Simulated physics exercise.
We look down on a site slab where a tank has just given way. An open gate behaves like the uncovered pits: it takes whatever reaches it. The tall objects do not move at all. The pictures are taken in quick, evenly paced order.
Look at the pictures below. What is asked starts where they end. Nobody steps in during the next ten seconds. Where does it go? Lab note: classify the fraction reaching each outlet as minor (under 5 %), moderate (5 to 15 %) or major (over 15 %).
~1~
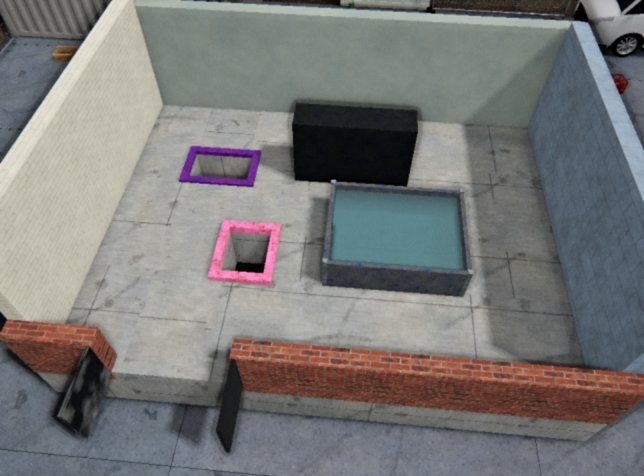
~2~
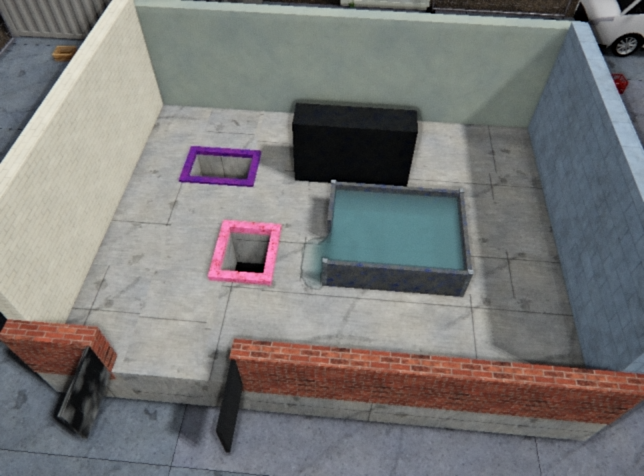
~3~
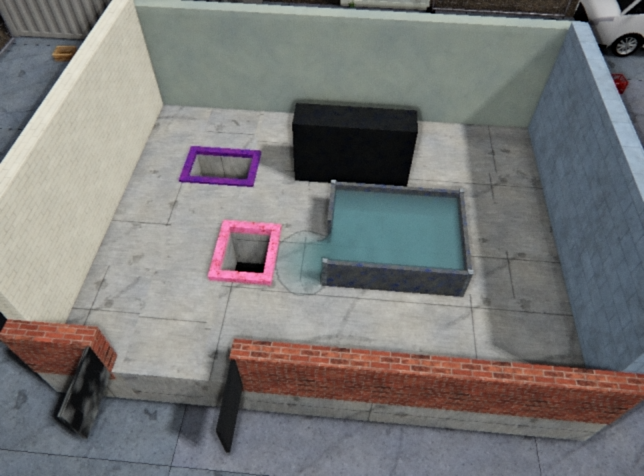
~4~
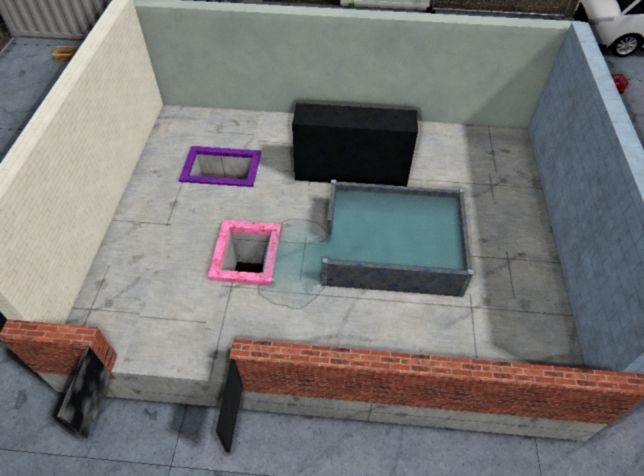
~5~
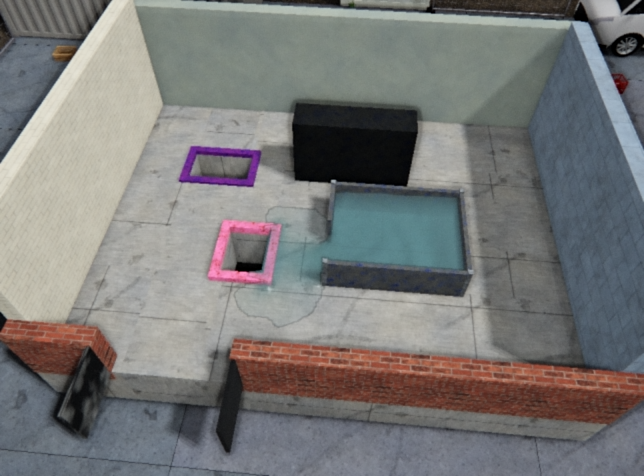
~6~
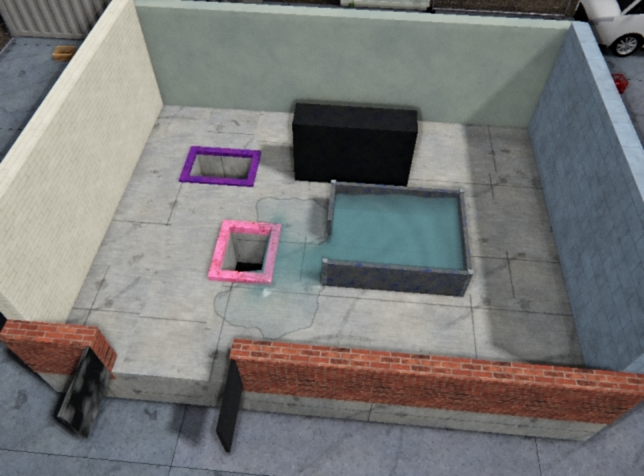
Fractions by outlet: Gate major; pink pit major; purple pit minor.
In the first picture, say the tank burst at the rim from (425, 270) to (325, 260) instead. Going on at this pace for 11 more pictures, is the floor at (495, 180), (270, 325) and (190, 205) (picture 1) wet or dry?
Taking them in order, I'd say not reached, swamped and not reached.
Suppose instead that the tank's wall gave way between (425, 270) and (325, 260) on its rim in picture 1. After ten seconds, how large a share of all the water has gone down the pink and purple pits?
In percent: Pink 0, purple 0.
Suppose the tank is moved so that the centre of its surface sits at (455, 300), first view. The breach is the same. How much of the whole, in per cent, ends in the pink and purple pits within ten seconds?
After ten seconds: Pink pit at 0 percent, purple pit at 2 percent.
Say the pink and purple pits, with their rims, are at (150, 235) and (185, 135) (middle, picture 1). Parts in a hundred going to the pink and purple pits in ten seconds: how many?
Looks like pink collects 6 percent and purple collects 4 percent.
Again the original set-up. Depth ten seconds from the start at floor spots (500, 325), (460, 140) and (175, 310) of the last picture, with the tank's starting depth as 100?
In order: About 2, 2 and 2 in a hundred.
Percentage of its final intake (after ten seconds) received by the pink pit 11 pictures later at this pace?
Something like 60 in a hundred.
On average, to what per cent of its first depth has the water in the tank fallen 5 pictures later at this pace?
That would be roughly 74 per cent.
A moment on, water covers 15 % of the floor; the gate 0 %, the pink pit 7 %, the purple pit 0 %.
Next, water covers 25 % of the floor; the gate 4 %, the pink pit 14 %, the purple pit 0 %.
Then, water covers 25 % of the floor; the gate 10 %, the pink pit 18 %, the purple pit 0 %.
Later, water covers 35 % of the floor; the gate 16 %, the pink pit 22 %, the purple pit 0 %.
In the end, water covers 55 % of the floor; the gate 21 %, the pink pit 23 %, the purple pit 0 %.
